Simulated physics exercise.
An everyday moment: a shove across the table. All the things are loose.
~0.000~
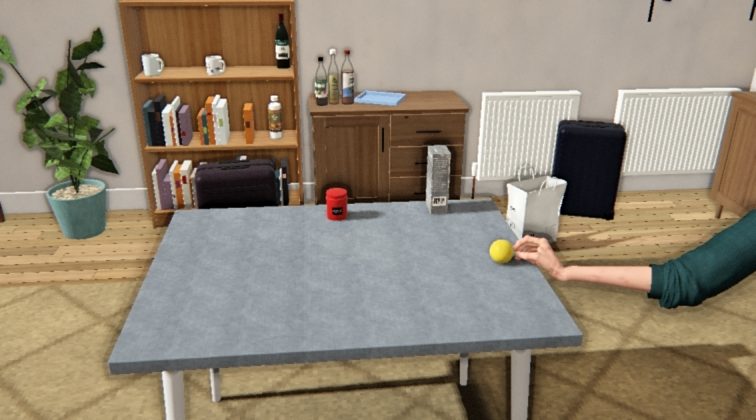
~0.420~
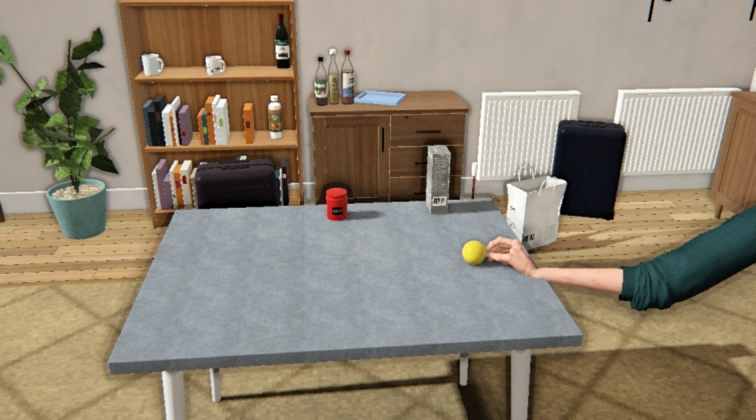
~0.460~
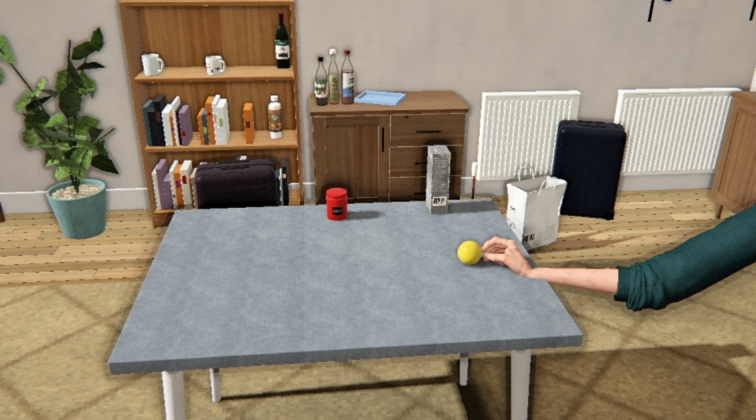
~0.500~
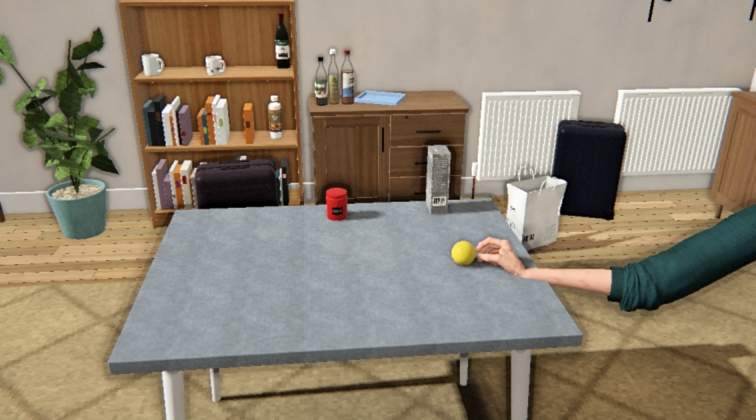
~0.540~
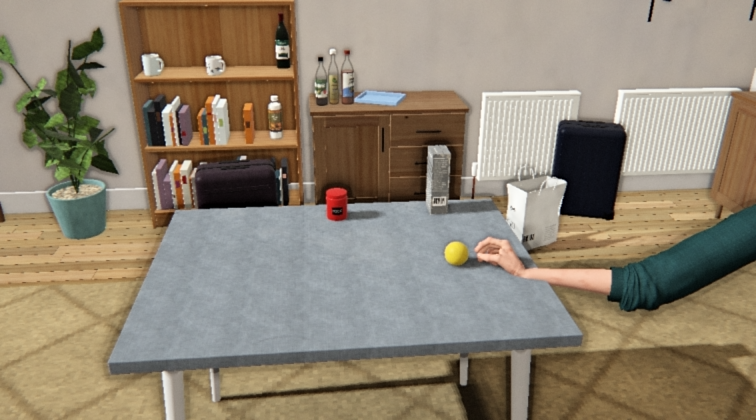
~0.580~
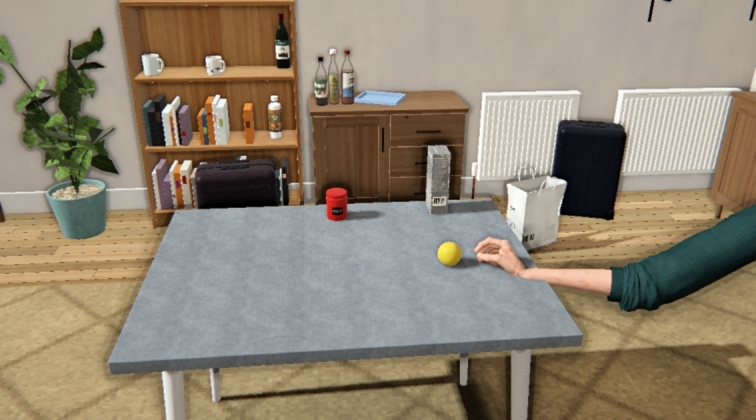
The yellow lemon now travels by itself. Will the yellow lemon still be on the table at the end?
The yellow lemon is still on the table.
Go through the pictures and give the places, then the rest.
In the first picture, under the hand; yellow lemon (502, 251).
In the second picture, under the hand; yellow lemon (475, 253).
In the third picture, under the hand; yellow lemon (470, 253).
In the fourth picture, yellow lemon (464, 253).
In the fifth picture, yellow lemon (457, 253) shifted a little.
In the sixth picture, yellow lemon (450, 254) shifted a little.
After 0.68 s, yellow lemon shifted about its own width near (434, 255).
After 0.98 s, yellow lemon shifted well along near (392, 257).
After 1.18 s, yellow lemon shifted well along near (371, 258).
After 1.48 s, yellow lemon shifted well along near (349, 259).
In the end (2.2 s), moved from the start, yellow lemon. At the end, from the last picture's camera, yellow lemon near (339, 259).
